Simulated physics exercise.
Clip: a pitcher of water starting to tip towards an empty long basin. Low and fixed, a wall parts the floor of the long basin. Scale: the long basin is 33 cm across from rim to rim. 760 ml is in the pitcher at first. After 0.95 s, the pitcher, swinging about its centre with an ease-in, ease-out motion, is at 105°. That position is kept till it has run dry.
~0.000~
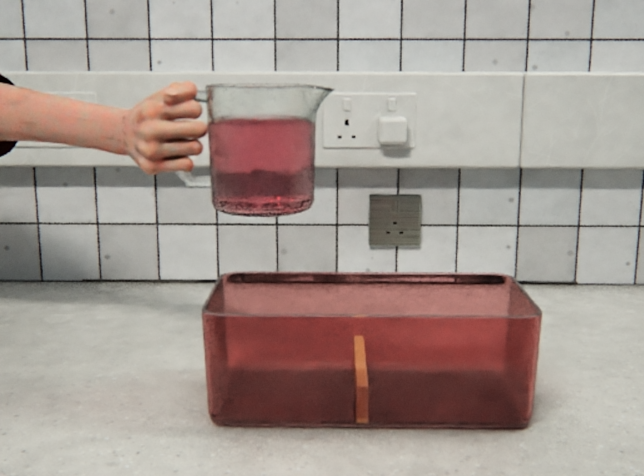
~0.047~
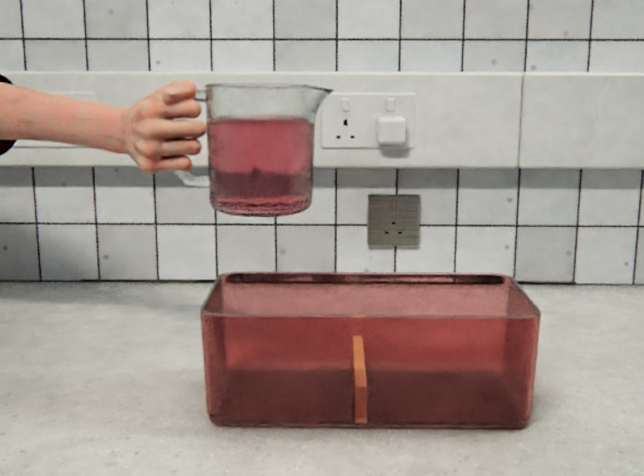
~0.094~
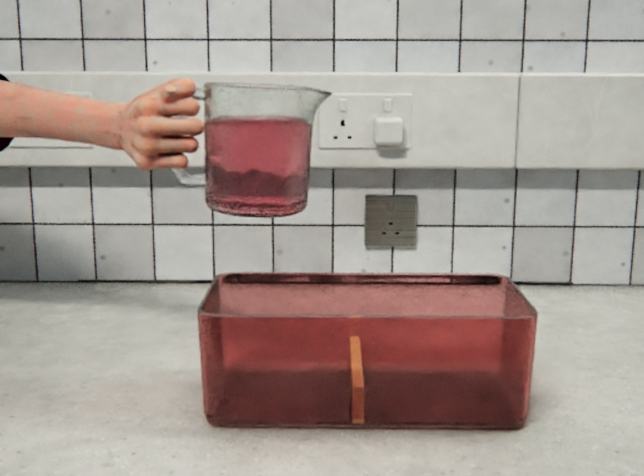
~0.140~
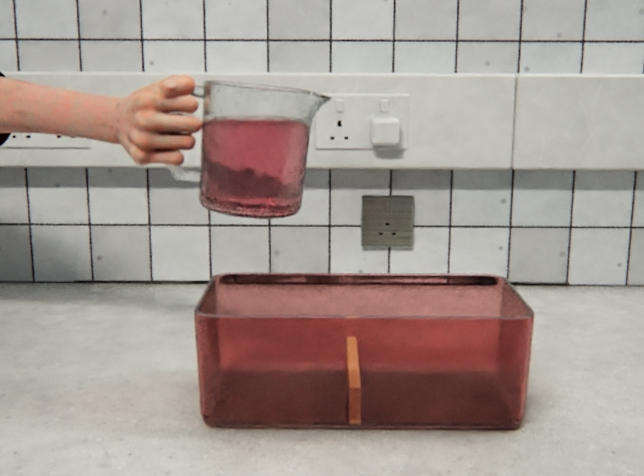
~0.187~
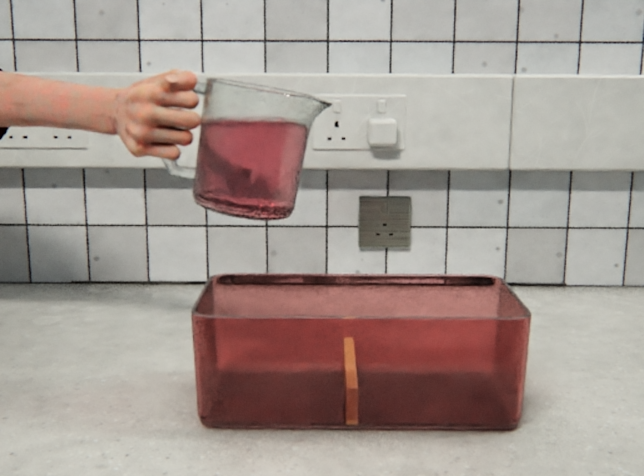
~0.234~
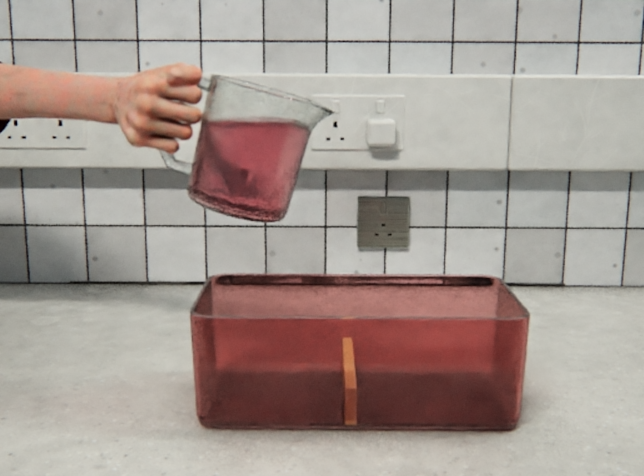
In a room with a white-tiled wall and power sockets, a pale grey worktop is seen from the front at a slightly raised angle. A hand reaching from the left grips a clear pitcher of pinkish-red liquid above a long, see-through red basin with an upright orange divider inside. The hand gradually tilts the pitcher clockwise, its spout side dipping rightward, while the view drifts very slightly right.
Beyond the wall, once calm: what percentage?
92 out of 100.
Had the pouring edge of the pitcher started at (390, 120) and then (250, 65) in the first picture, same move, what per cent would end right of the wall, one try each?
Around 90 per cent first, around 5 per cent next.
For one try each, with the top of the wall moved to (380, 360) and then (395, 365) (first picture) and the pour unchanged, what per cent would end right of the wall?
75 then 50 %.
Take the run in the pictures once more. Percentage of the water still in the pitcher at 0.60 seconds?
Near 84 in a hundred.
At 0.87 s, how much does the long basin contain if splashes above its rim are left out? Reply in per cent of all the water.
I'd put it at roughly 50 per cent.
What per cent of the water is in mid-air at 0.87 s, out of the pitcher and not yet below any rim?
Close to 22 in every hundred parts.
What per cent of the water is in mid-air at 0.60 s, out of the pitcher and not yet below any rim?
Around 16 percent.
By 0.60 s the tilt is 73° and 83 per cent is still to pour, 0 is left of the wall and 1 right of it.
By 0.87 s the tilt is 103° and 27 per cent is still to pour, 1 is left of the wall and 50 right of it.
By 1.15 s the tilt is 105° and 3 per cent is still to pour, 5 is left of the wall and 87 right of it.
By 1.45 s the tilt is 105° and 0 per cent is still to pour, 6 is left of the wall and 92 right of it.
At rest 7 per cent lies left of the wall, 92 right of it and 1 outside.
